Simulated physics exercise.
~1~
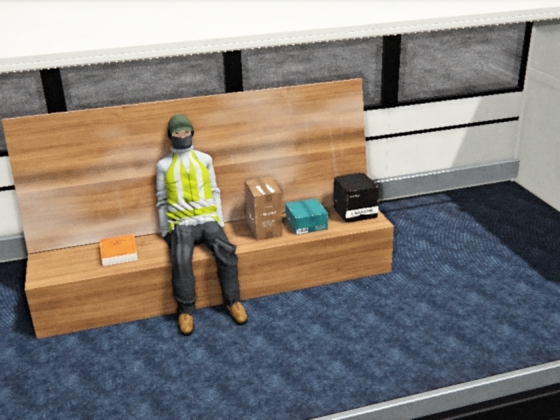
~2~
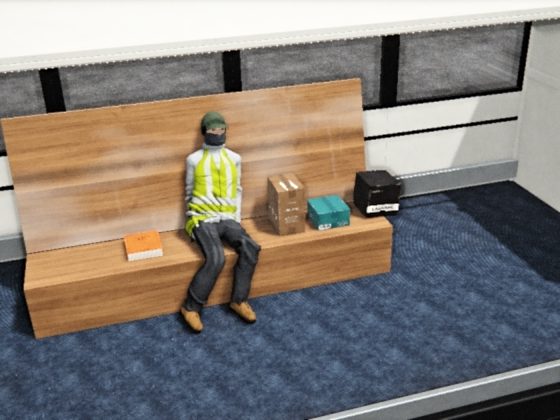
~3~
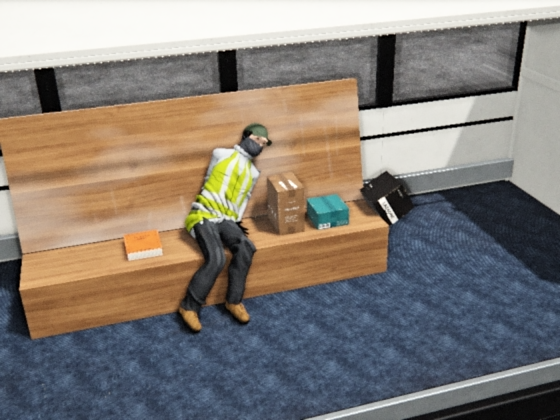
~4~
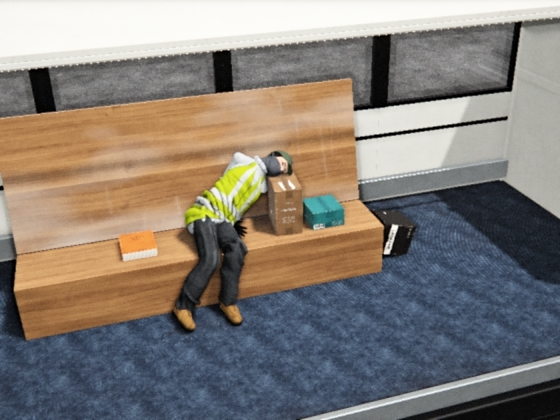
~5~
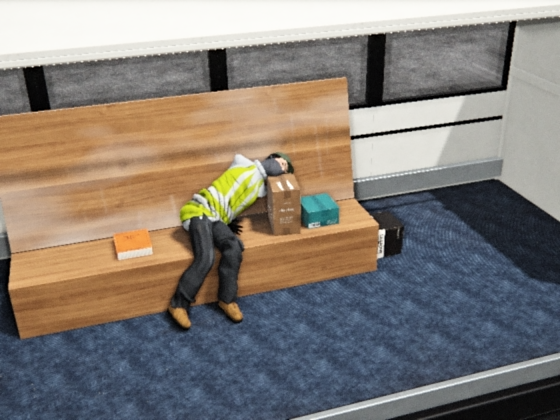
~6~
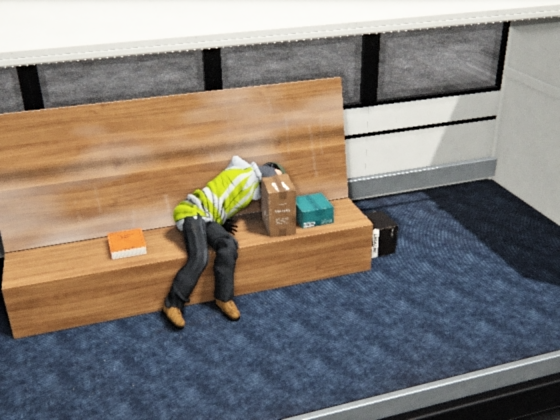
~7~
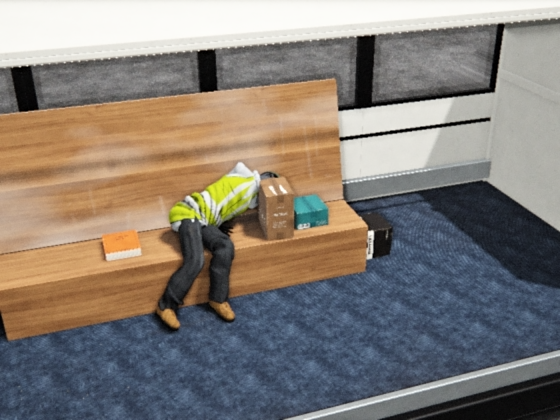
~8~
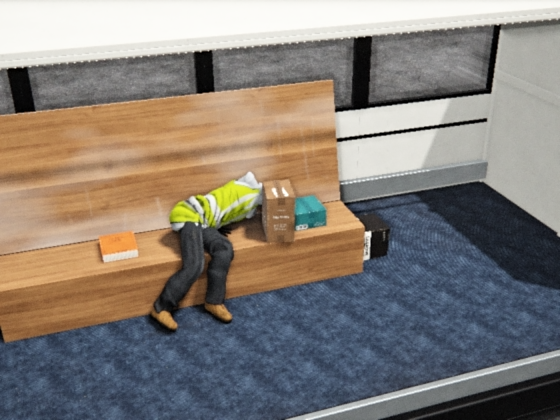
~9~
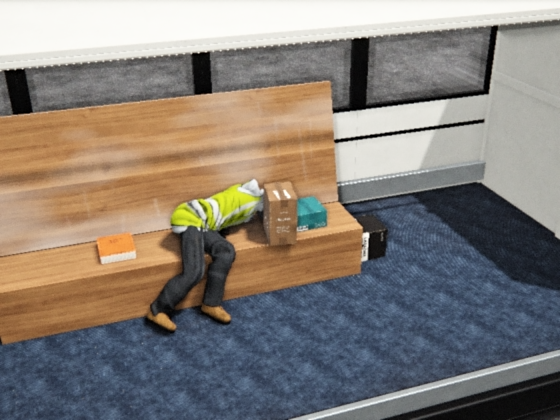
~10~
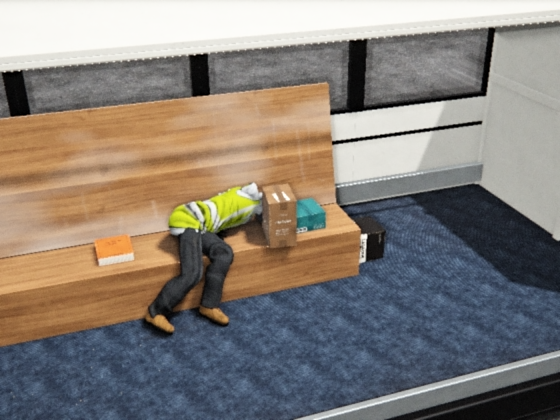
A seated passenger slumps right against a brown box as a black bag tumbles off the bench.
